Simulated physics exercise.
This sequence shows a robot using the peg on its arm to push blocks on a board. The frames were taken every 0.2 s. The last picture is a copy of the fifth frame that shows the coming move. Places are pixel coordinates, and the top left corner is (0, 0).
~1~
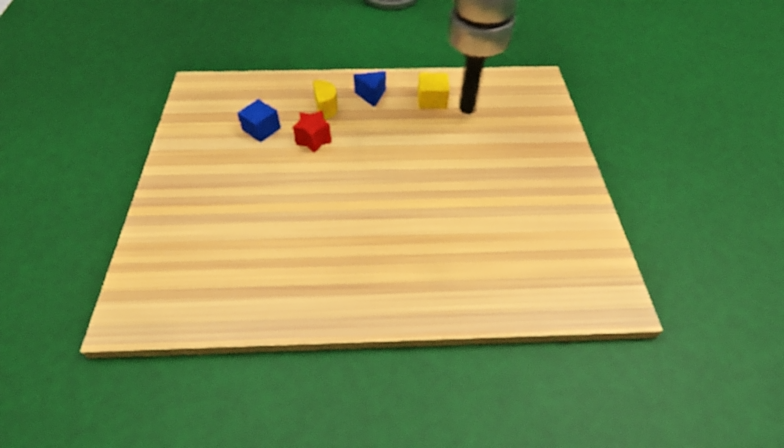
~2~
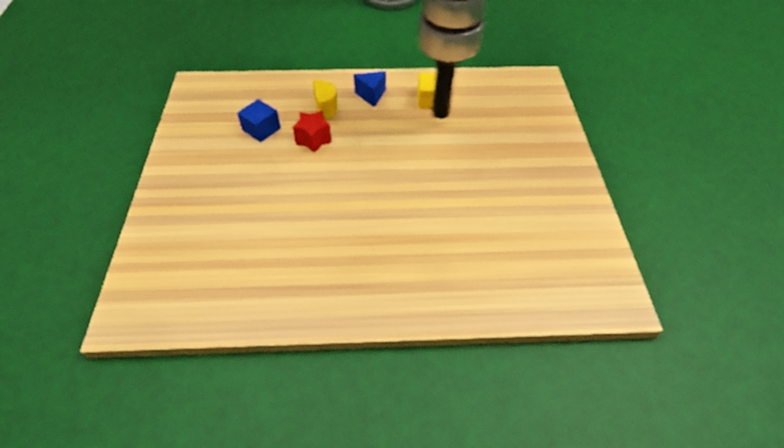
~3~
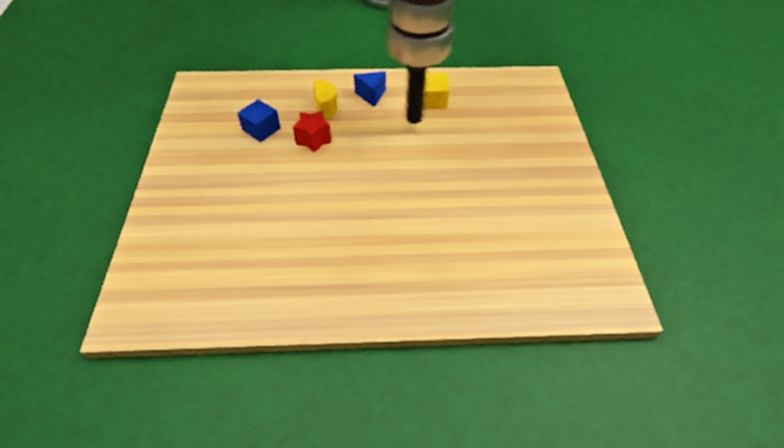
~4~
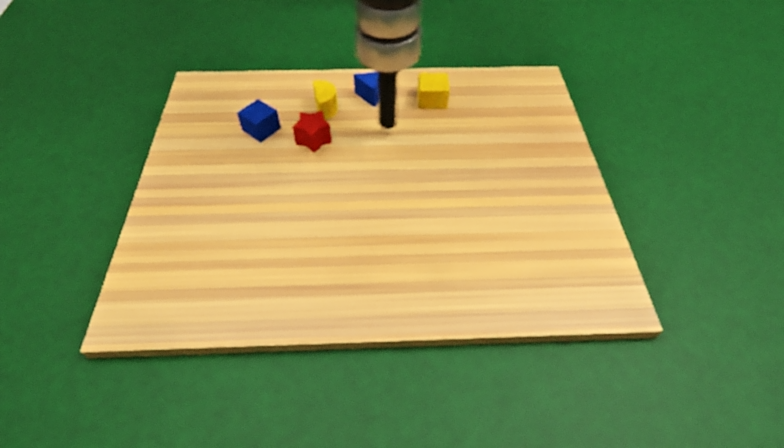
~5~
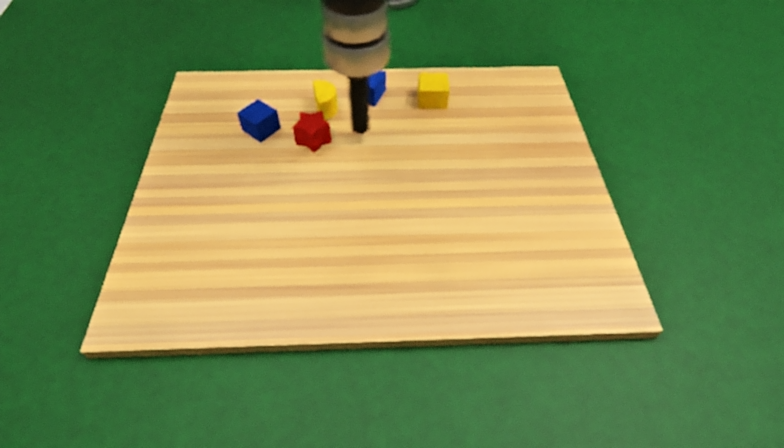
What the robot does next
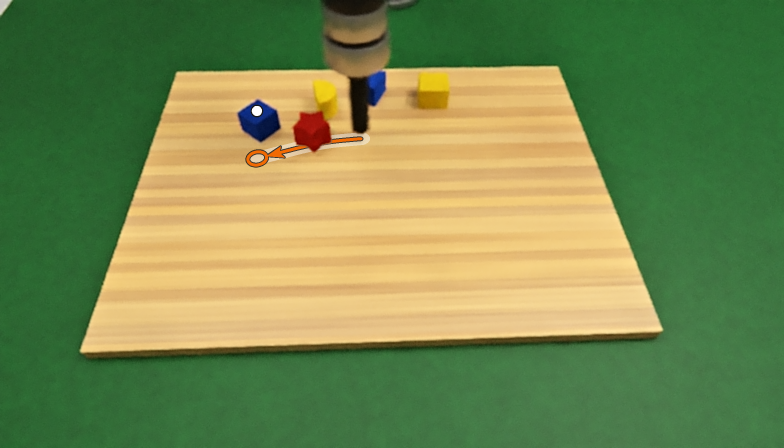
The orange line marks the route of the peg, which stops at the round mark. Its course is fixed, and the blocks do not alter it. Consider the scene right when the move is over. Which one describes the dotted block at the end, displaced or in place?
The block you're asking about gets moved.
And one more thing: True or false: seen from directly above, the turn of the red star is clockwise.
True.
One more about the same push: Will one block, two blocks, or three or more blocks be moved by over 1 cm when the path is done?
By the end, two blocks will have moved.
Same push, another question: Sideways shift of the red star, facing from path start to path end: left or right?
Taking start-to-end as forward, the block's sideways shift goes to the right.
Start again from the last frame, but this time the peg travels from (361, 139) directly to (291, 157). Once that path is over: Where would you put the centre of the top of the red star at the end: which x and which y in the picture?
I'd expect the centre of its top face to be at (284, 122).
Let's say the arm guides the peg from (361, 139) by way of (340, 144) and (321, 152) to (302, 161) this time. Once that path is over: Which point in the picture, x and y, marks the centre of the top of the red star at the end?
By then it is at (295, 123).
Path on the board, from (361, 139) via (309, 145), ending at (257, 158); the dot is on the blue square.
What follows on the original path. One third of the way, peg at (325, 132); red star at (301, 122), turned 25° clockwise.
Two thirds of the way, peg at (290, 139); blue square at (249, 108), turned 10° clockwise; red star at (272, 123), turned 60° clockwise.
At the end, peg at (254, 148); blue square at (244, 104), turned 20° clockwise; red star at (254, 124), turned 100° clockwise; yellow half-round block in place.
